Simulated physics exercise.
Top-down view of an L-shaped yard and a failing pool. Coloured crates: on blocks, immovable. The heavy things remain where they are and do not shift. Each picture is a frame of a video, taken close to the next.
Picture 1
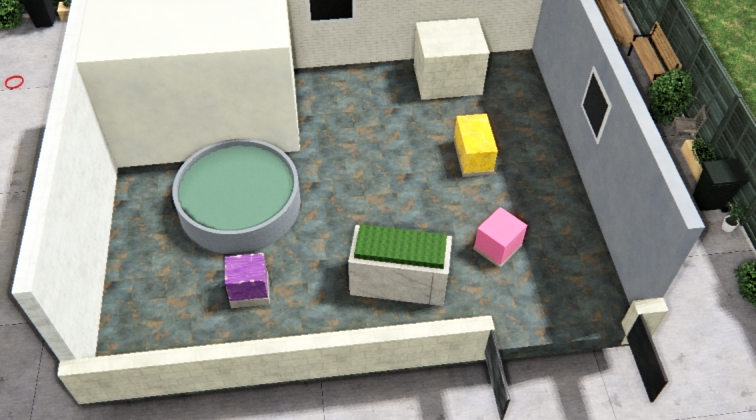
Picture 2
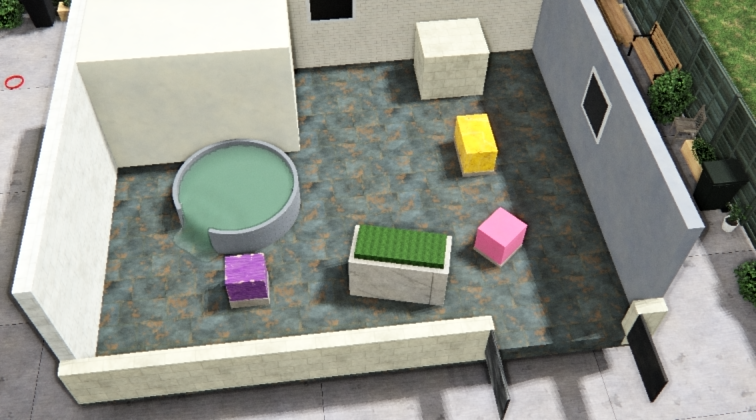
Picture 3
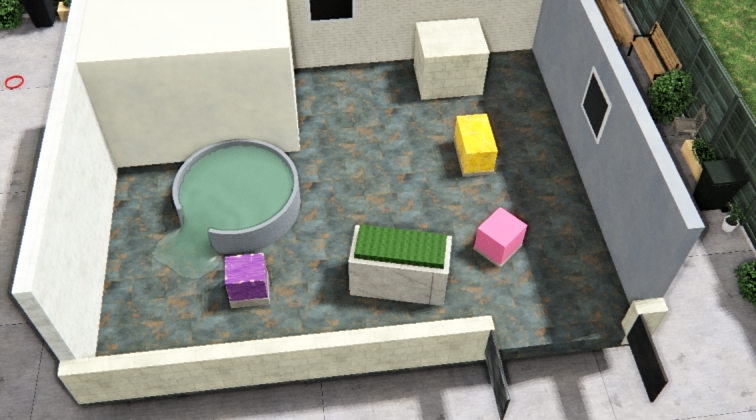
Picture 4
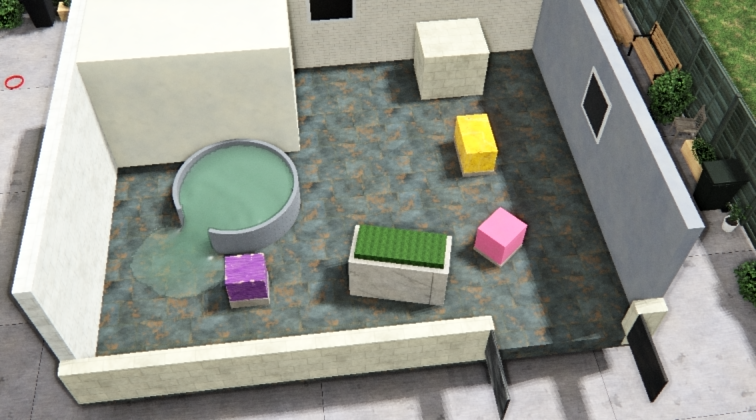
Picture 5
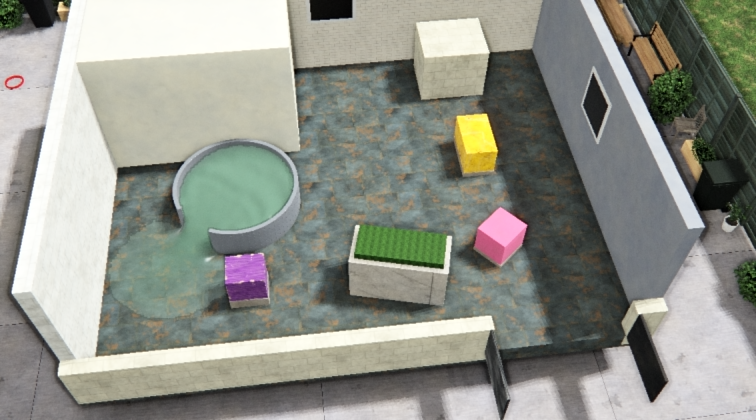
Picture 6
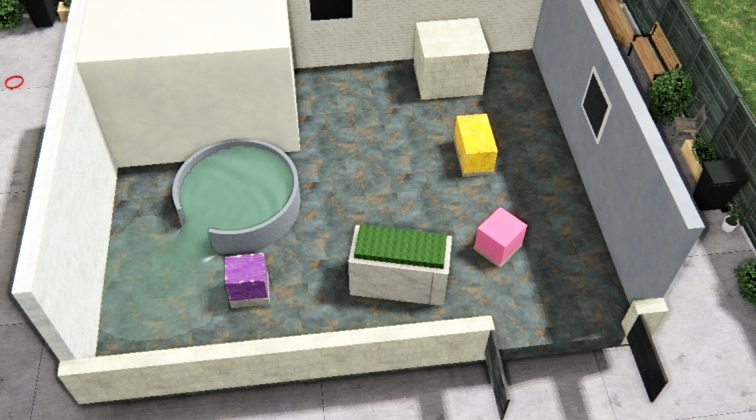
Green water pours through a gap that opens in the lower-left side of a round grey pool, spreading left and down across the mottled floor in a thin, widening sheet. The walled yard is seen from high above by a still camera, with a purple crate below the pool, a grass-topped planter near the centre, and pink and yellow crates to the right. The crates stay put as the sheet grows fainter and broader beside the left wall.
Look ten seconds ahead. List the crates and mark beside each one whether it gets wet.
Pink crate - stays dry; yellow crate - stays dry; purple crate - stays dry.
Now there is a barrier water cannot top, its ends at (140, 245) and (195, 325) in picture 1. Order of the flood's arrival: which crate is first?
That would be the purple crate.
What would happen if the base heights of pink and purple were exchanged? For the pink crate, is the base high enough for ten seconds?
In that case the pink comes through fine.
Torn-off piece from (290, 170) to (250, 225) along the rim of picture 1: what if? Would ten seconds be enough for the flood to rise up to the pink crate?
I'd say the pink crate gets flooded.
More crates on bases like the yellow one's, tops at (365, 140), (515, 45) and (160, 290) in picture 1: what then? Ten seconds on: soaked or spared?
Checked in the order given, number one never gets reached, number two never gets reached and number three does get flooded.
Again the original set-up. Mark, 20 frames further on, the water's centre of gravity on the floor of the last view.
(205, 257).
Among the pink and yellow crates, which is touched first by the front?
That would be the pink one.
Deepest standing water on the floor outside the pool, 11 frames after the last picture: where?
Roughly (93, 381).
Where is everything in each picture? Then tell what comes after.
In the first picture, the pool at (236, 187) is whole and still.
In the second picture, water pours out at (197, 234) and has run to (214, 257).
In the third picture, water pours out at (197, 235) and has run to (196, 275).
In the fourth picture, water pours out at (197, 235) and has run to (141, 275).
In the fifth picture, the front is at (118, 292), out from the gap at (197, 235).
In the sixth picture, water pours out at (197, 235) and has run to (110, 330).
A moment on, water covers 15 % of the floor; the pink crate not reached, the yellow crate not reached, the purple crate water round its plinth.
Next, water covers 15 % of the floor; the pink crate not reached, the yellow crate not reached, the purple crate water round its plinth.
Then, water covers 25 % of the floor; the pink crate not reached, the yellow crate not reached, the purple crate water round its plinth.
Later, water covers 40 % of the floor; the pink crate not reached, the yellow crate not reached, the purple crate water round its plinth.
In the end, water covers 60 % of the floor; the pink crate stayed above the water, the yellow crate stayed above the water, the purple crate stayed above the water.
